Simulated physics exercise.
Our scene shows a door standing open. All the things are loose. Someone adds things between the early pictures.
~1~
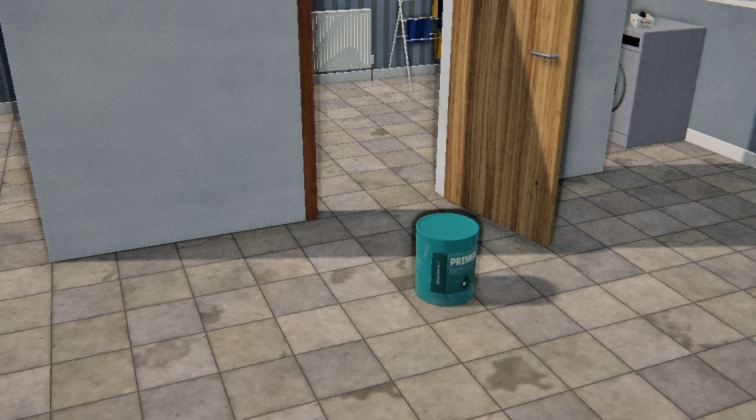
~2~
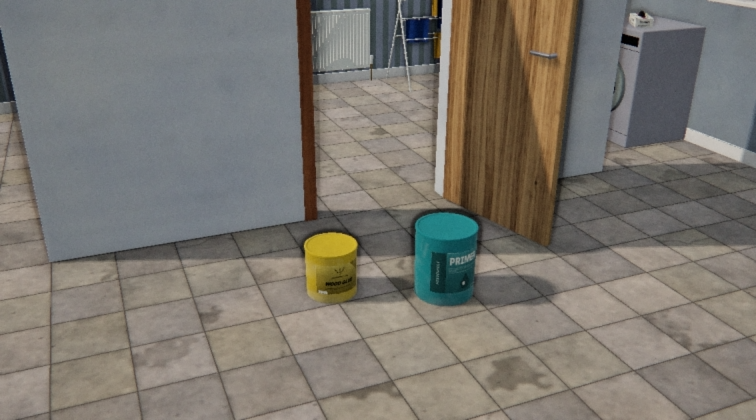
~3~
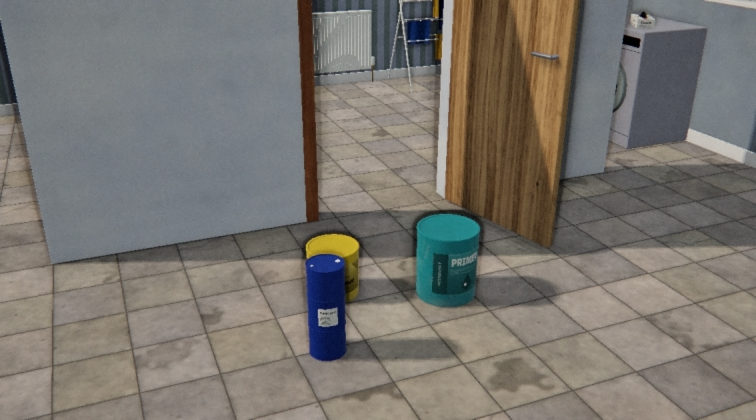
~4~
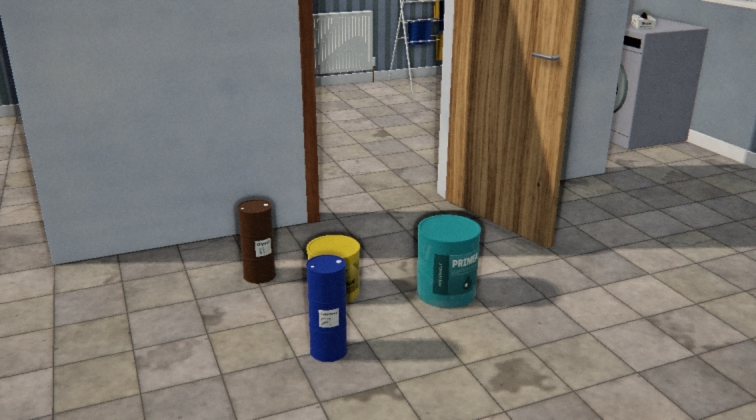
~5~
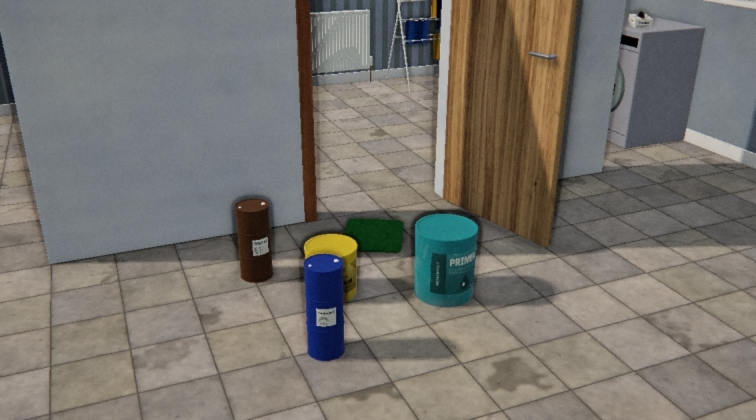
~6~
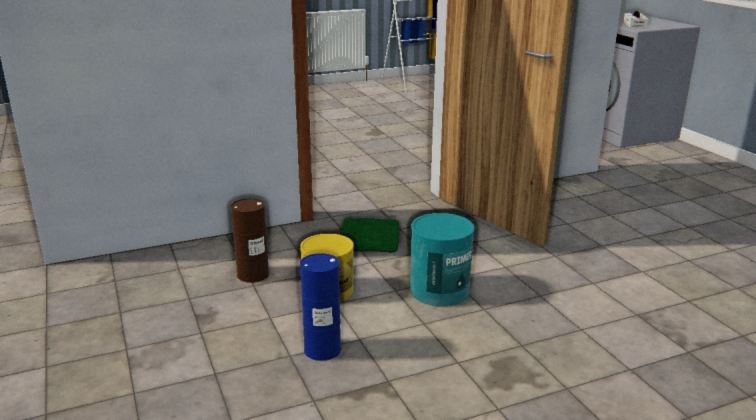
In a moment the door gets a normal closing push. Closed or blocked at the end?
Looks like the door gets held up short of the frame.
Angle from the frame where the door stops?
Angle: About 25°.
Then, 0.70 s on from there, door at 77°.
Then, 1.20 s on from there, door at 43°; green cushion shifted a little near (361, 232).
Then, 1.40 s on from there, door at 30°; green cushion shifted about its own width near (342, 225).
In the end, door at 23°; moved from the start, green cushion; the other 4 unmoved. At the end, from the last picture's camera, green cushion near (331, 221).
